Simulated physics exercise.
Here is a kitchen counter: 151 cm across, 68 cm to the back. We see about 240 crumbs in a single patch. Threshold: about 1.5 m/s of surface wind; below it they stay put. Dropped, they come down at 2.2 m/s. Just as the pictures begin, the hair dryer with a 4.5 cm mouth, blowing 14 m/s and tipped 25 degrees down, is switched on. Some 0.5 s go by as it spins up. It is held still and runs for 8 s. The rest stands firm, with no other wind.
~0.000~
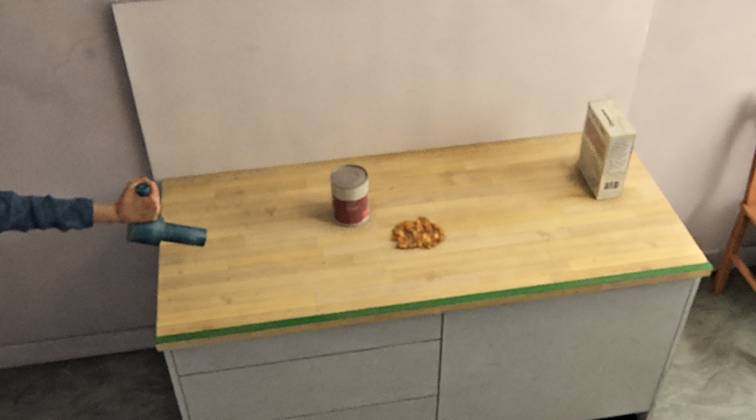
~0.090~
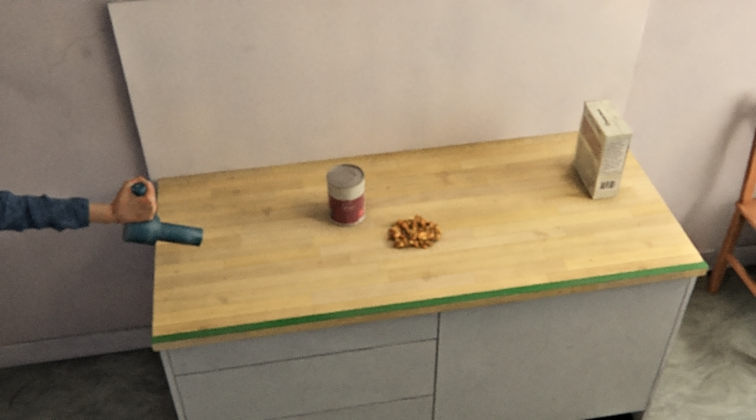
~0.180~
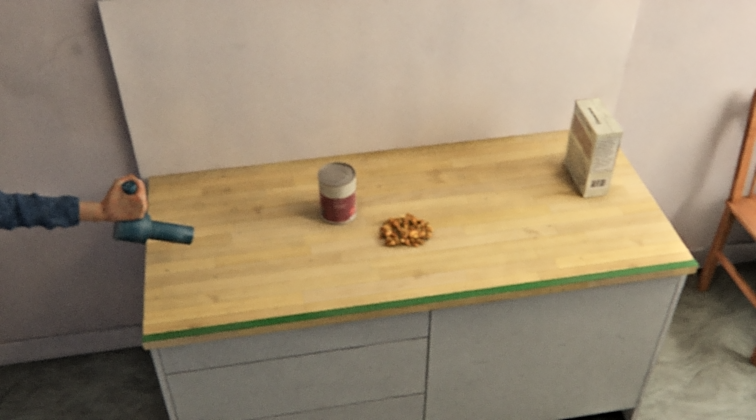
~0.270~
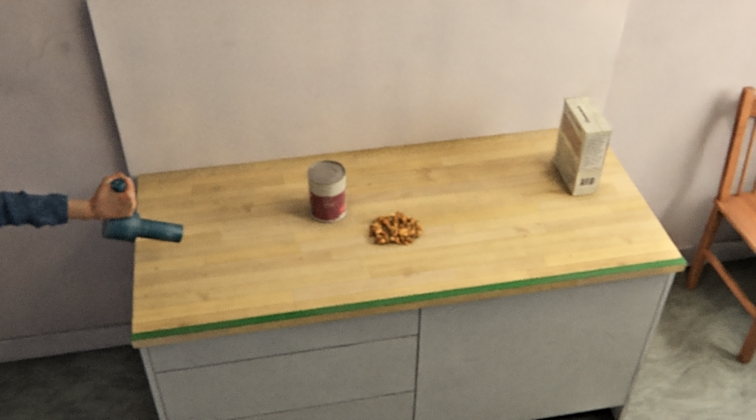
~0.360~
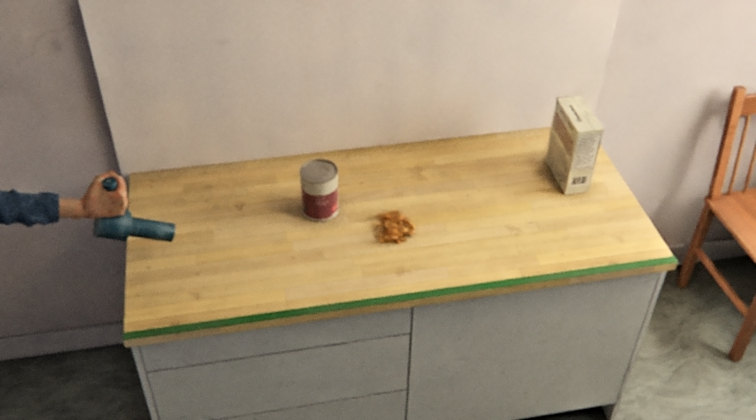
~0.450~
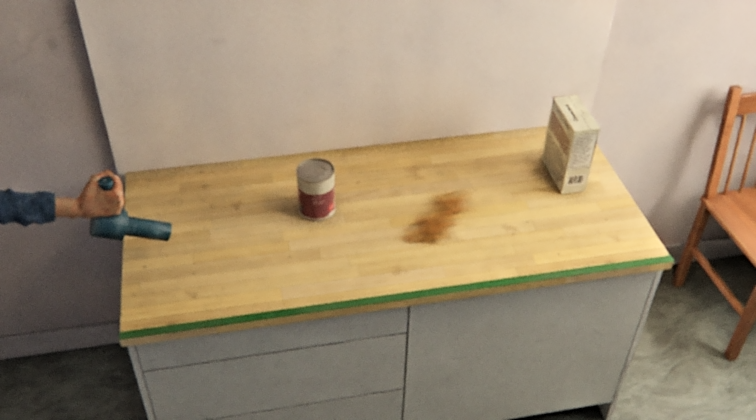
On a wooden kitchen counter with a tin and a carton, a hand holds a teal hair dryer at the left edge, pointed toward a small pile of orange-brown crumbs, which sits still, then begins shifting and blurs away rightward.
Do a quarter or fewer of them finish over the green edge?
Yes, a quarter or fewer do.
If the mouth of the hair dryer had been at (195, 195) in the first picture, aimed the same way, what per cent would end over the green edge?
0 per cent.
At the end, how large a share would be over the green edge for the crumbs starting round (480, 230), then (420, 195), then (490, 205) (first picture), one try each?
Going through the three spots in order, you'd get 0 percent, 0 percent and 0 percent.
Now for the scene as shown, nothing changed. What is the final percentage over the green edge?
About 0 per cent.
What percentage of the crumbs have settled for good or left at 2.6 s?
Near 70 %.
After 1.6 s, 0 % are over the green edge; the middle of those still in play is near (524, 133); 73 % have settled or left.
After 2.6 s, 0 % are over the green edge; the middle of those still in play is near (524, 133); 75 % have settled or left.
After 4.4 s, 0 % are over the green edge; the middle of those still in play is near (524, 133); 85 % have settled or left.
After 8.0 s, at the end, 0 % are over the green edge.
